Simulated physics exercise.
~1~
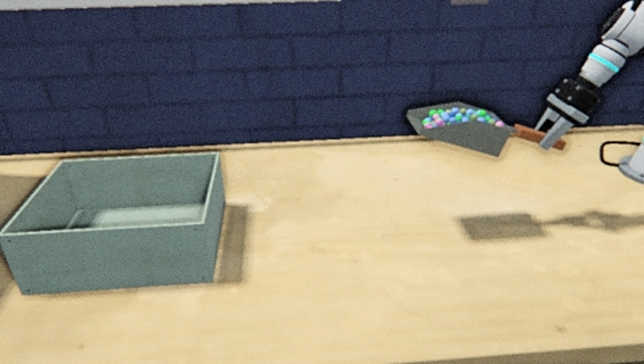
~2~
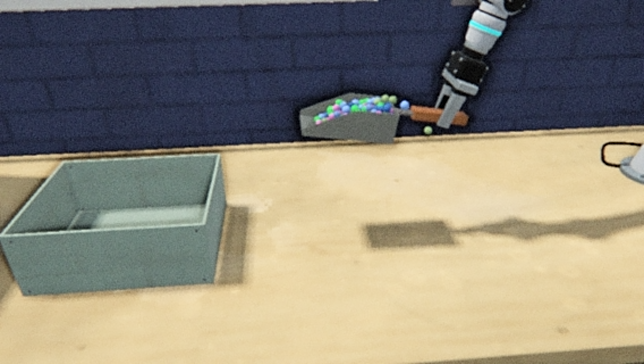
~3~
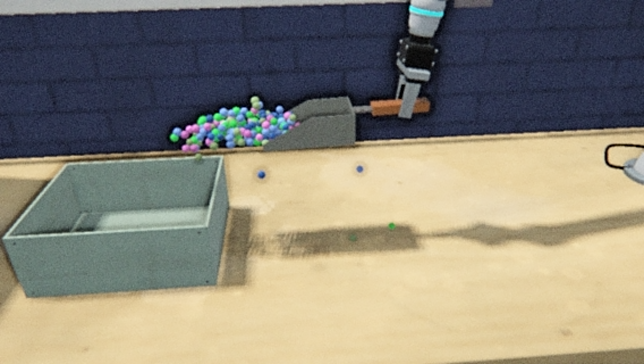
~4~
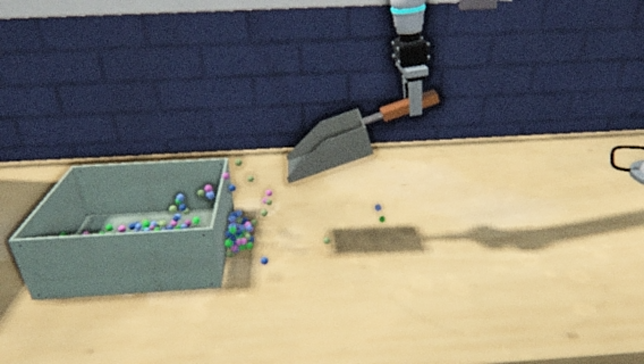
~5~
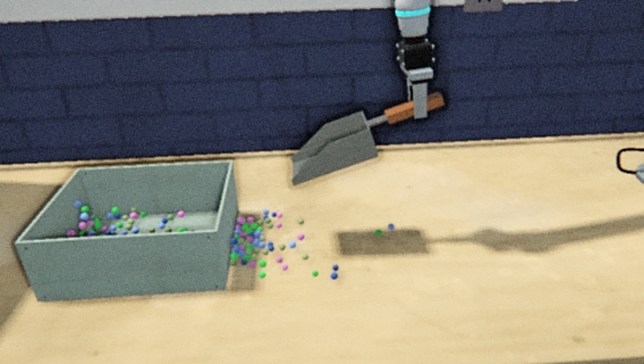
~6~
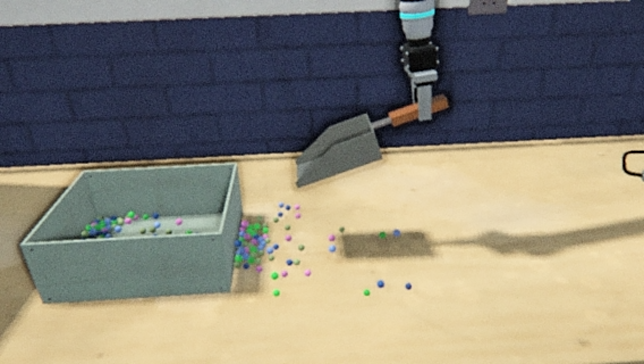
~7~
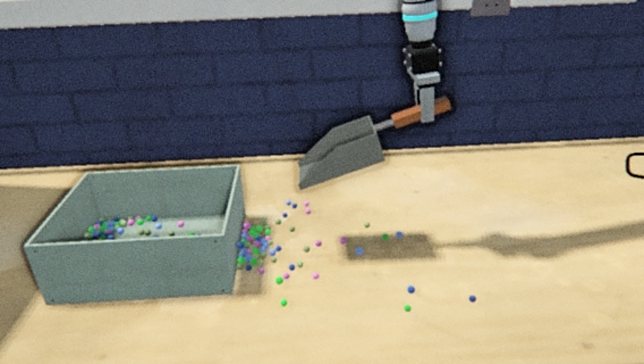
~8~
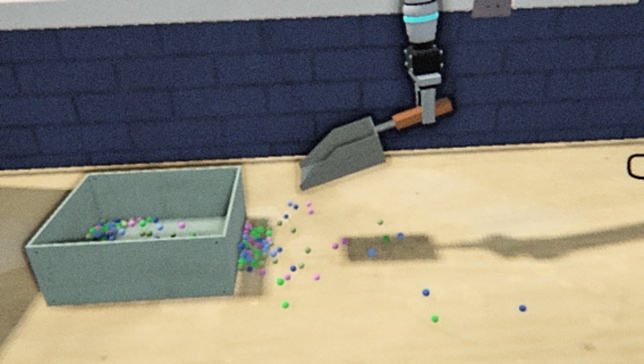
A pale wooden tabletop stands before a dark blue brick wall, seen from the front and slightly above. A grey-green open bin sits at the left, while at the right a robotic arm grips the brown handle of a grey scoop heaped with small, multicoloured round sweets. The arm carries the scoop left towards the bin, and a few sweets slip off. It then tips the scoop forward, and the sweets pour out in a stream. Many land in the bin, but others scatter on the table beside it, some rolling right, as the emptied scoop hangs tilted and still.
